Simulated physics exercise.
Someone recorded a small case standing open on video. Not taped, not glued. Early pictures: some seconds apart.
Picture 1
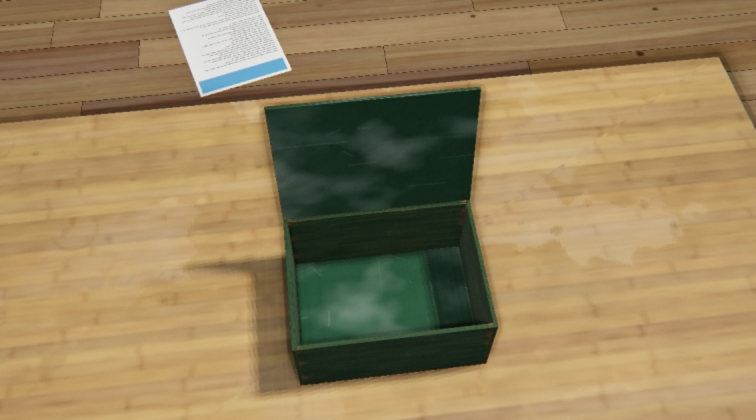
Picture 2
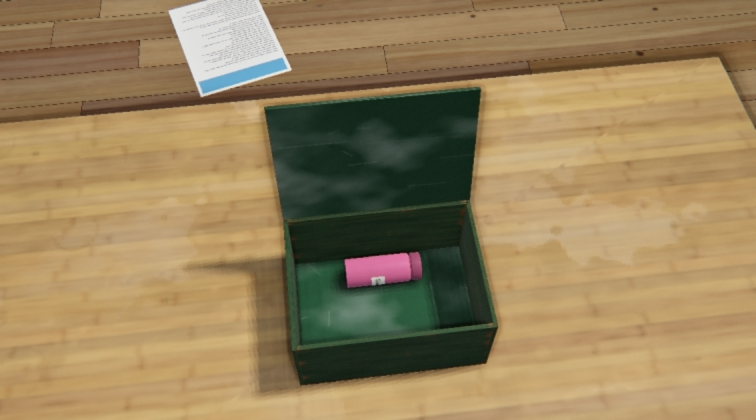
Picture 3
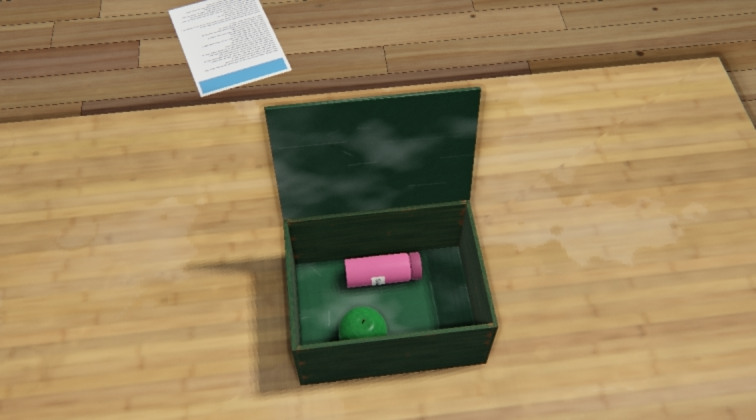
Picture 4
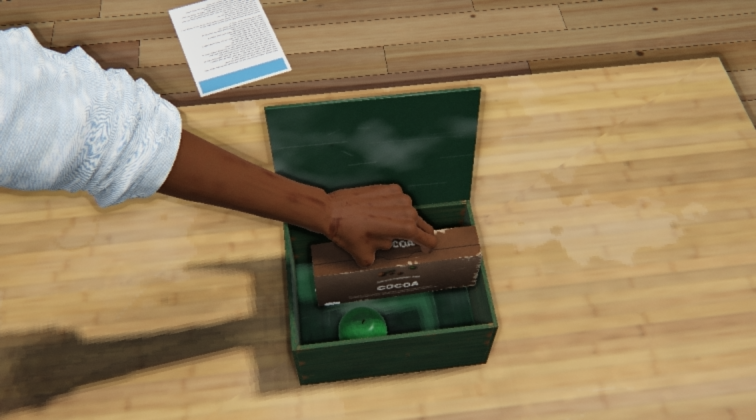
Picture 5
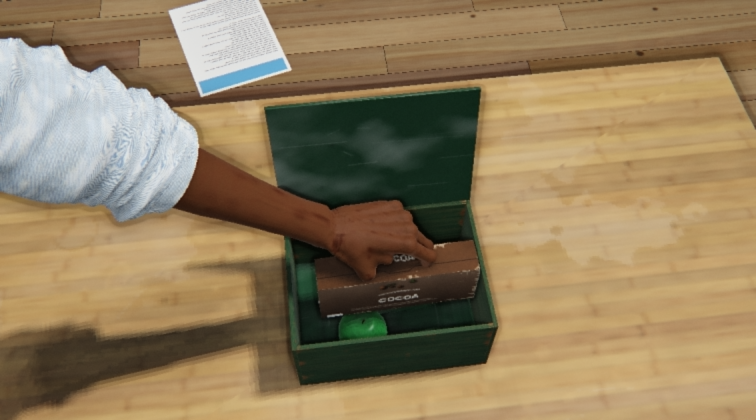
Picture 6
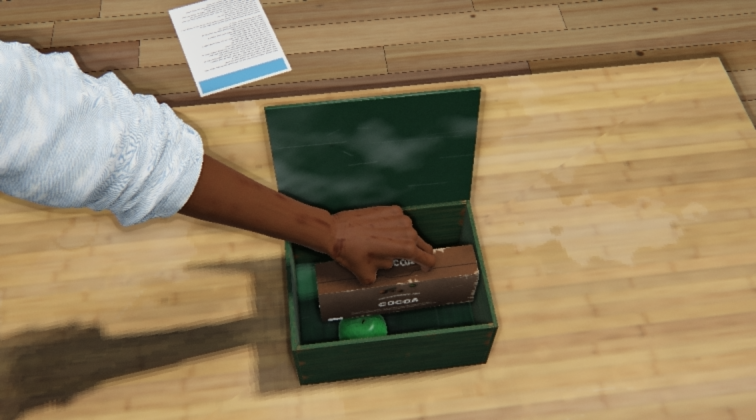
An open dark green box with its lid raised stands on a pale wooden table, seen from above by a still camera, with a printed sheet on the floorboards behind. A pink cylinder appears lying inside, then a round green object in front of it. A hand in a light blue sleeve reaches from the left, lowers a brown cocoa packet over the cylinder, and keeps hold of it.
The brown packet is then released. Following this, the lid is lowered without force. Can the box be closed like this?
The lid rests on the edge.
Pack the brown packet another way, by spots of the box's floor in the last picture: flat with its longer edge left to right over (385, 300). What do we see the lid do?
After that, the lid lies down snugly.
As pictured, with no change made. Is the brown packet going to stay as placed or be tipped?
In the end, it winds up askew.
Then, 0.40 s later than the last frame, brown packet tilted by 64° near (379, 292); green apple moved a little.
Then, 1.50 s later than the last frame, lid 64° above the rim; brown packet tilted by 60° near (378, 292); green apple moved a little.
Then, 1.90 s later than the last frame, lid 10° above the rim; brown packet tilted by 60° near (378, 292); green apple moved a little.
When it is over, lid shut; lying over in the box, brown packet; the other 2 as before. End places, in pixels of the last picture, brown packet near (377, 292).
